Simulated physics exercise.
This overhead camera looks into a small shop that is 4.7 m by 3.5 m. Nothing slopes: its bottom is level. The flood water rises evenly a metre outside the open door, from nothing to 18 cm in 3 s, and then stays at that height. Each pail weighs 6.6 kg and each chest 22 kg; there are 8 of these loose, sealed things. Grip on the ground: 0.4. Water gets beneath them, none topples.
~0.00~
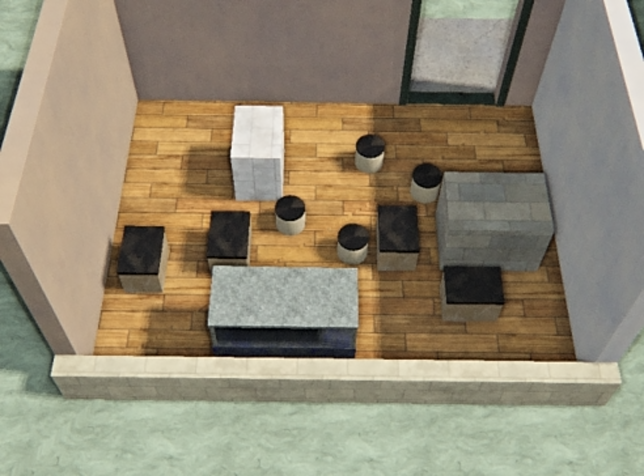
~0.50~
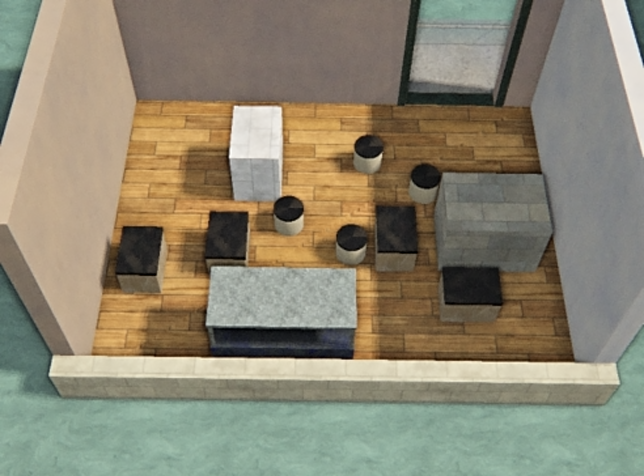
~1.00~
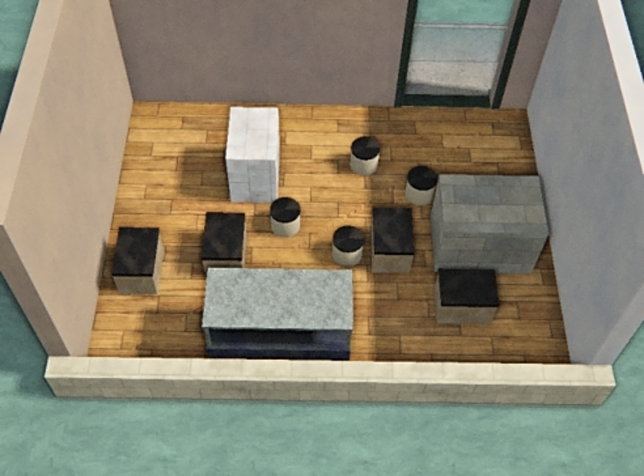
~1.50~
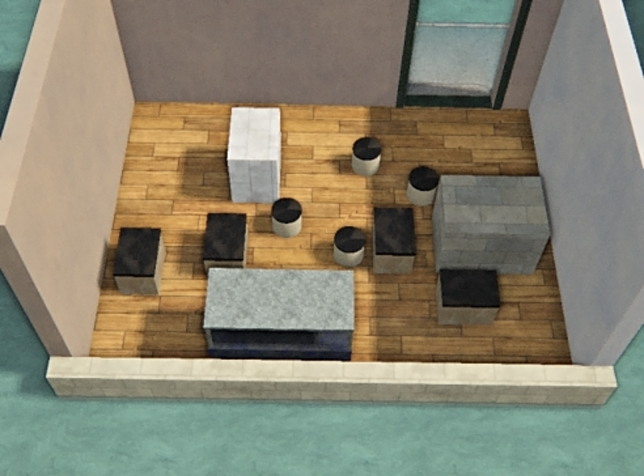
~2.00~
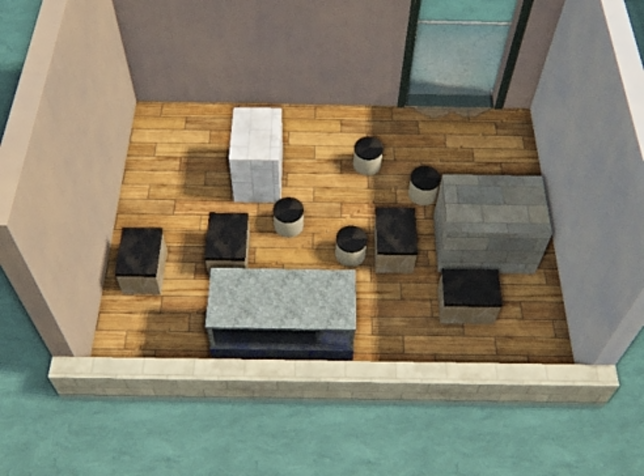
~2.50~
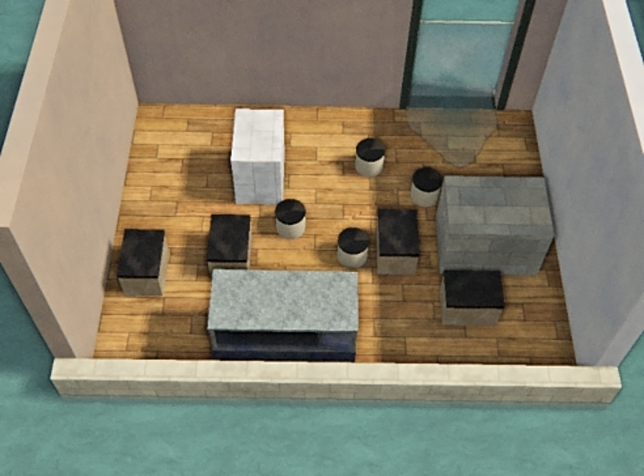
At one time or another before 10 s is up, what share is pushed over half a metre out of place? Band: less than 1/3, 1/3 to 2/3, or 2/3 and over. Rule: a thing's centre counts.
Going by this, the fraction will be in the lowest third.
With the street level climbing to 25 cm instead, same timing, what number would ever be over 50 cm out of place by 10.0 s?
5.
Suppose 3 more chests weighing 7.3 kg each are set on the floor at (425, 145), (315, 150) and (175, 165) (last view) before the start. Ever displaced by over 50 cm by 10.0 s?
Result, in listed order: Exceeded / exceeded / not exceeded.
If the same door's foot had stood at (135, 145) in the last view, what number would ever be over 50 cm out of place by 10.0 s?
Then it comes to 0 of them.
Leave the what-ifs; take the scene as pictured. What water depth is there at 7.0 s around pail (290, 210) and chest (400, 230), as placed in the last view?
Close to 5 and 5 centimetres.
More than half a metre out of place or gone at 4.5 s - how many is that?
Count: 0.
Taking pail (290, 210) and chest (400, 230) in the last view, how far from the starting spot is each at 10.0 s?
The first is 30 cm from its start, the second 10 cm.
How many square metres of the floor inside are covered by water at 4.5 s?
About 5.0 m2.
After 3.5 s 0 of 8 are over 50 cm from their spots; 0 afloat.
After 4.5 s 0 of 8 are over 50 cm from their spots; 1 afloat.
After 7.0 s 1 of 8 are over 50 cm from their spots; 0 afloat.
After 10.0 s 1 of 8 are over 50 cm from their spots, and 1 have been at some point; 1 afloat.
